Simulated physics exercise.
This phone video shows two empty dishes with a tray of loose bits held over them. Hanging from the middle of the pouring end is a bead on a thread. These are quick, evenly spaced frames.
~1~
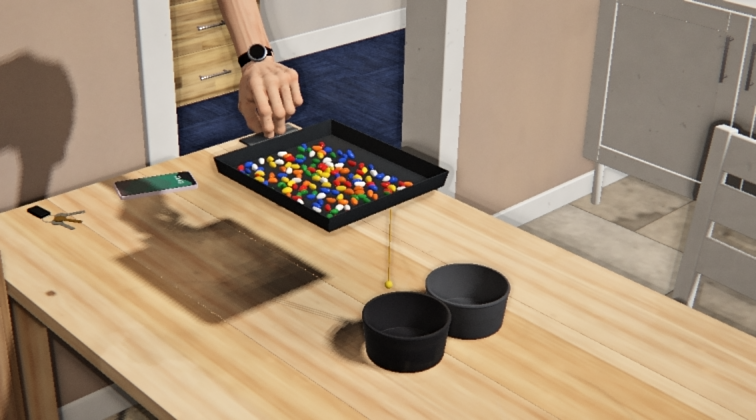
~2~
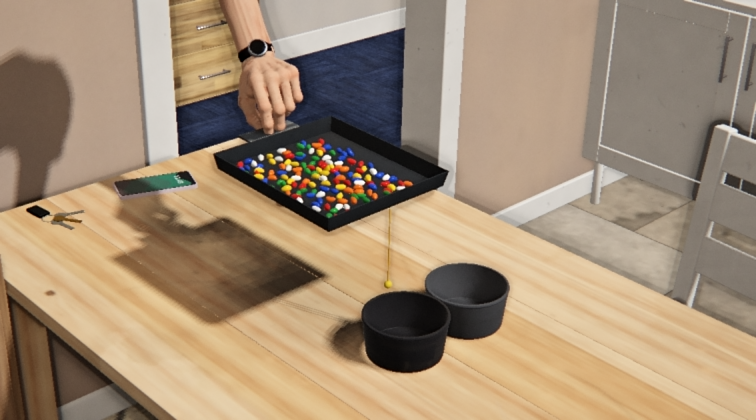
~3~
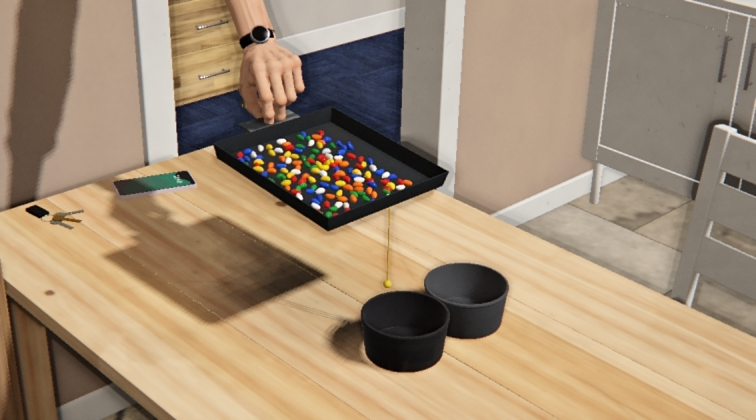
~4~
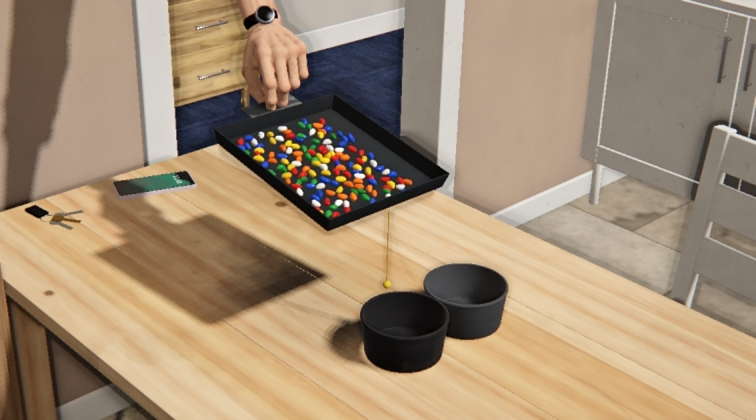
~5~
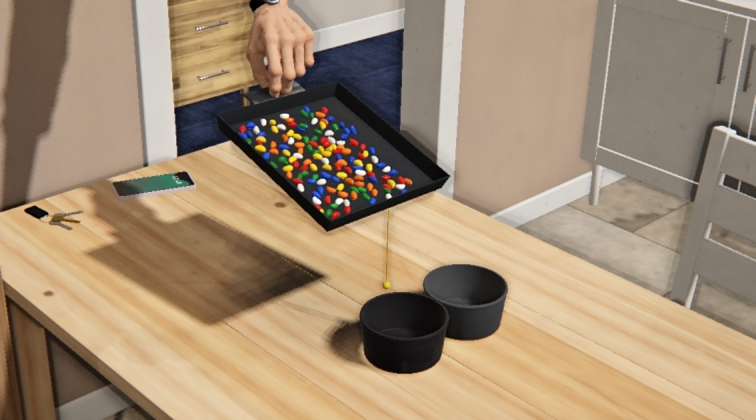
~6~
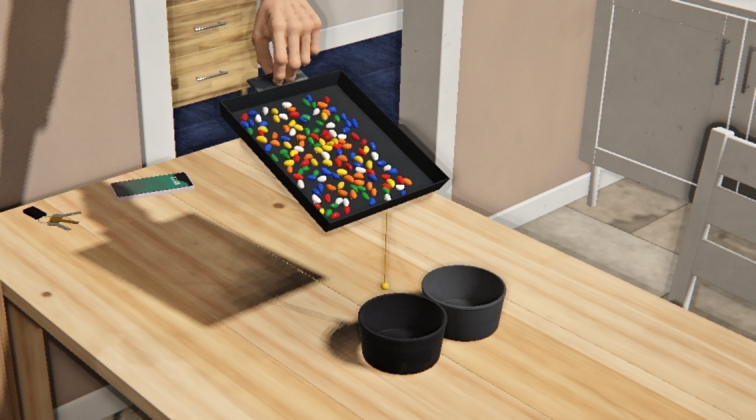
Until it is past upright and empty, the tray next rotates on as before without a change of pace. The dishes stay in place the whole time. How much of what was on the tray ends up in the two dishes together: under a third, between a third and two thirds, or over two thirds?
The dishes go past two thirds of the load.
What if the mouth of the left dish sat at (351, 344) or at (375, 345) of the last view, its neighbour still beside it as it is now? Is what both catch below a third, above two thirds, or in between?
Earlier place: Above two thirds. Later place: Beyond two thirds.
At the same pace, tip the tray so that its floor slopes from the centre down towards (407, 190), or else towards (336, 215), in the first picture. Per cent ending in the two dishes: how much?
Roughly 60 per cent, and 20 per cent.
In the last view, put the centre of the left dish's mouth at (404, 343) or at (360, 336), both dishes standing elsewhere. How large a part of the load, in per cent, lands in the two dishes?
Close to 70 in a hundred first, close to 80 in a hundred second.
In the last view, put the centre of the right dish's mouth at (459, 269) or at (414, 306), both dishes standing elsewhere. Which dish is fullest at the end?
Place one: The leftmost one; place two: The rightmost one.
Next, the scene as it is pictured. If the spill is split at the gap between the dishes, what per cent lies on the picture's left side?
Share on the left: Near 70 %.
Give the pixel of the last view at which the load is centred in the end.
Near (418, 347).
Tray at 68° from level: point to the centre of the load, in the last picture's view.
Load centre: Approx. (379, 189).
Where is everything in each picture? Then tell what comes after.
In the first frame, corners of the pouring end at (329, 216) and (444, 171), level; middle of the load at (316, 178), jelly beans; left dish at (437, 347); right dish at (497, 315); bead on its thread at (388, 285).
In the second frame, corners of the pouring end at (329, 216) and (444, 171), level; middle of the load at (316, 176).
In the third frame, corners of the pouring end at (329, 216) and (444, 171), tipped barely, level across its low end; middle of the load at (316, 171).
In the fourth frame, corners of the pouring end at (330, 216) and (445, 173), tipped a little, level across its low end; middle of the load at (316, 163).
In the fifth frame, corners of the pouring end at (331, 218) and (446, 175), tipped clearly, level across its low end; middle of the load at (318, 156).
In the sixth frame, corners of the pouring end at (331, 219) and (445, 177), tipped clearly, level across its low end; middle of the load at (318, 150); left dish at (433, 349); right dish at (493, 317).
Soon after the last picture, tray tipped steeply; all on the tray.
A little later, tray tipped past a quarter turn; about two thirds on the tray; a small part in the left dish; a small part in the right dish; a stray few outside both; a small part in the air.
Later still, tray tipped past a quarter turn; about half in the left dish; about a third in the right dish; a small part outside both.
At rest, tray tipped past a quarter turn; about half in the left dish; about a third in the right dish; a small part outside both.
